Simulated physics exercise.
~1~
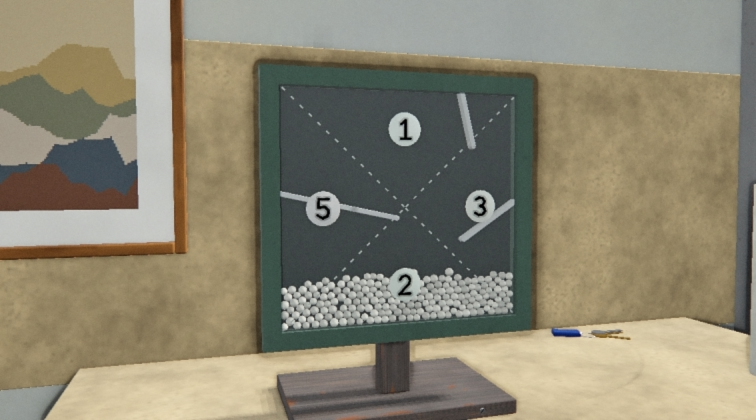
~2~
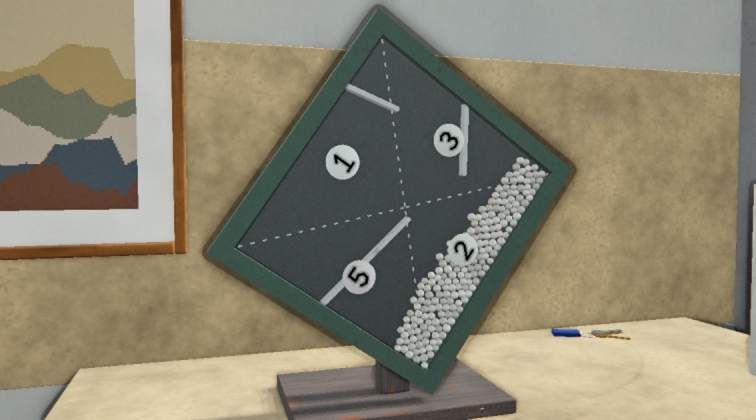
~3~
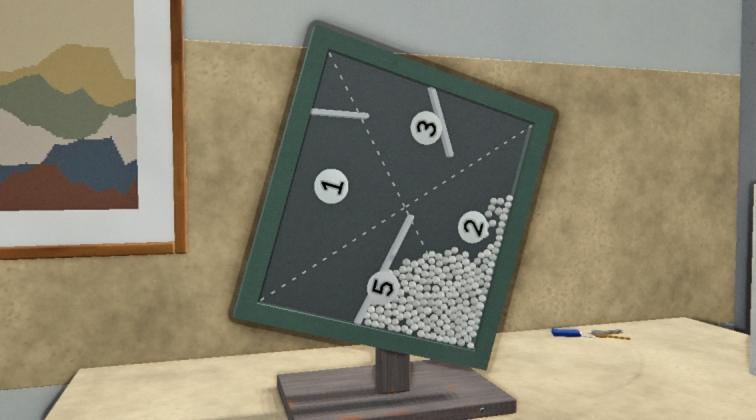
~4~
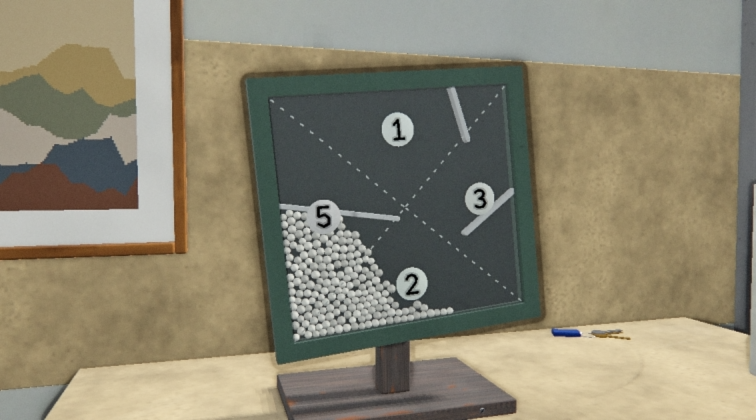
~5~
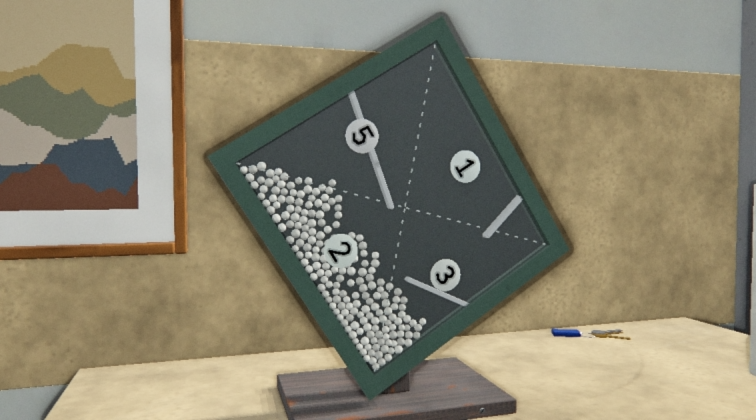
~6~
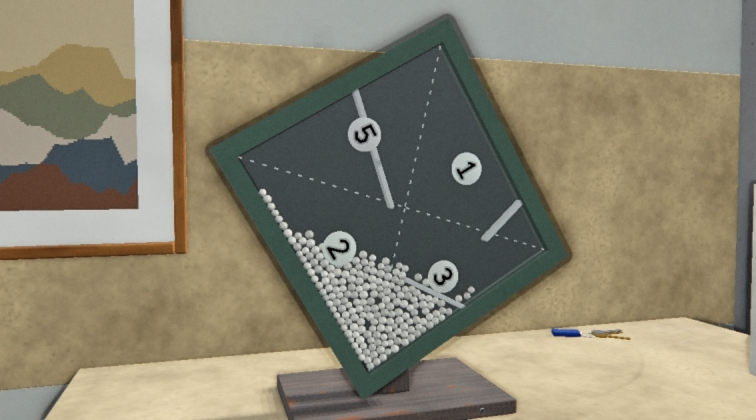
A square green-framed box of small white beads tipped anticlockwise on its stand, then swung back past upright to lean clockwise, and the beads slid right, then left, ending piled in the bottom corner against a short bar.
